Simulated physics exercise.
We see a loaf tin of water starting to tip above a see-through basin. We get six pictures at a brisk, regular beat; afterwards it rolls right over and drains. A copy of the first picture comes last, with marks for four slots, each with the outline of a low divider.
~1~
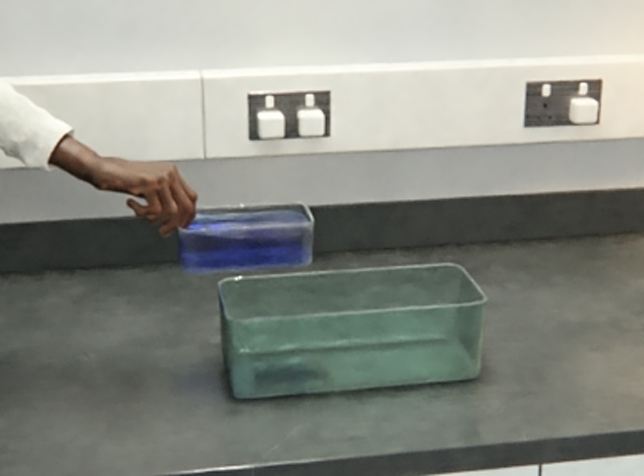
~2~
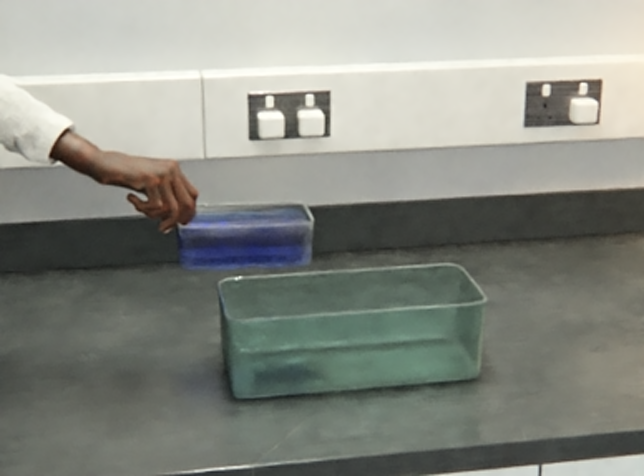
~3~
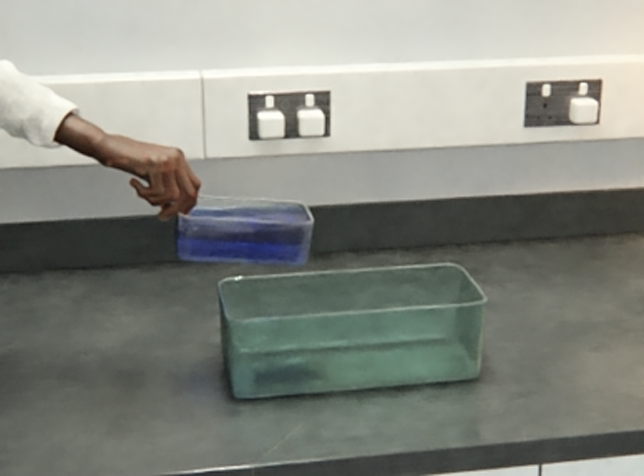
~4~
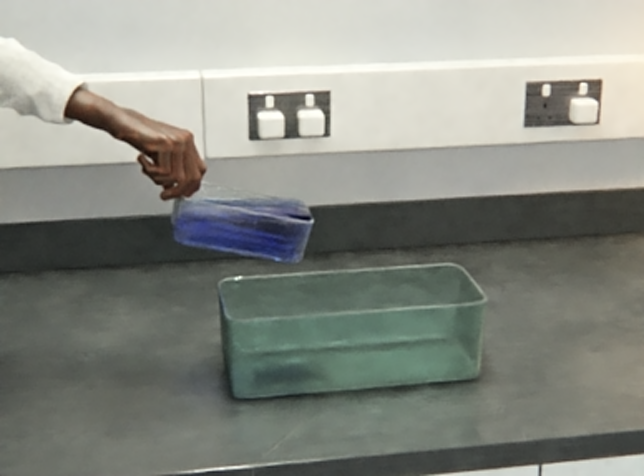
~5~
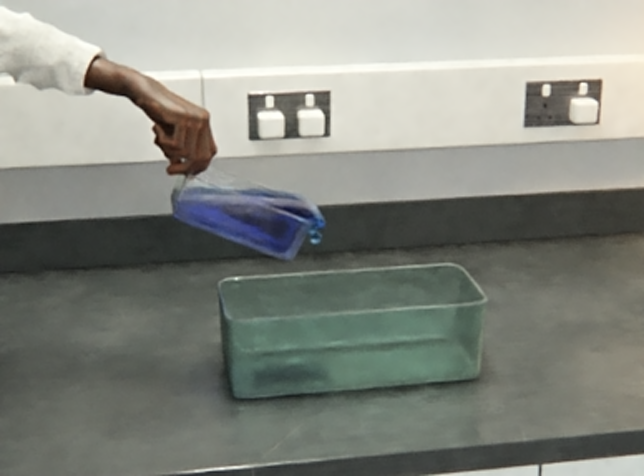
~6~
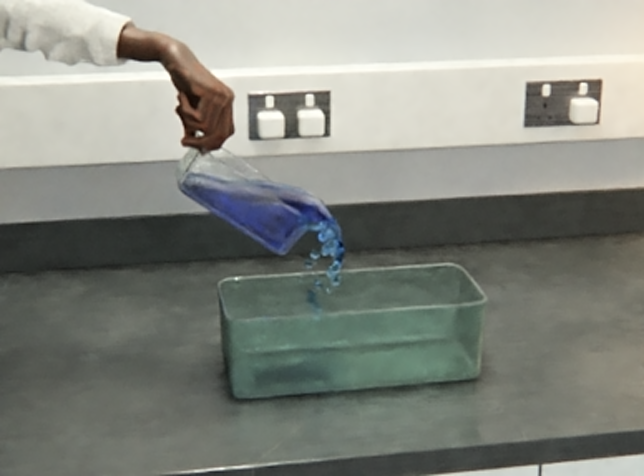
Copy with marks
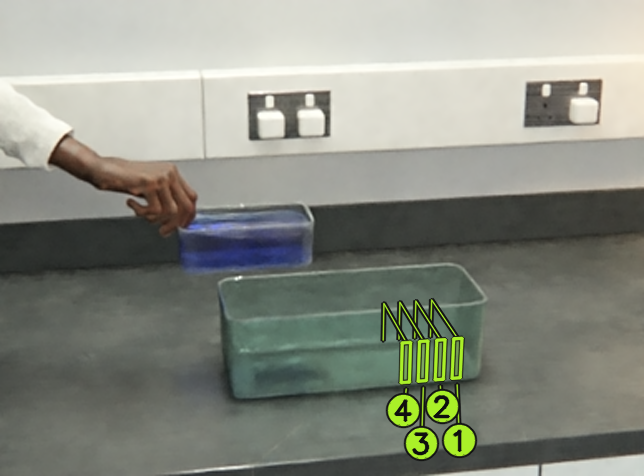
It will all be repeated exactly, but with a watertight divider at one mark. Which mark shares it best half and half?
Choose 4.
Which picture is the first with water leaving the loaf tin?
Picture 4.
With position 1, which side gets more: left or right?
More ends on the left.
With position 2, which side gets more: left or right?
More ends on the left.
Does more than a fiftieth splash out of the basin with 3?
Yes, it does.
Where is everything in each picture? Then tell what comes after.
In the first frame, upright, lip at (308, 212); basin from (230, 396) to (479, 375); nothing has left yet.
In the second frame, upright, lip at (308, 212); nothing has left yet.
In the third frame, tipped about 7°, lip at (308, 212); nothing has left yet.
In the fourth frame, tipped about 15°, lip at (308, 212); water is over the lip, down to (308, 212).
In the fifth frame, tipped about 25°, lip at (308, 212); water is over the lip, down to (312, 235).
In the sixth frame, tipped about 38°, lip at (308, 212); water is over the lip, down to (334, 279).
In lime, 1 at (457, 384); 2 at (440, 385); 3 at (423, 387); 4 at (406, 388).
Choosing 1, about 88 % ends left of the wall and 3 % right of it; 8 % is lost outside.
Choosing 2, about 88 % ends left of the wall and 2 % right of it; 10 % is lost outside.
Choosing 3, about 76 % ends left of the wall and 15 % right of it; 9 % is lost outside.
Choosing 4, about 42 % ends left of the wall and 49 % right of it; 10 % is lost outside.
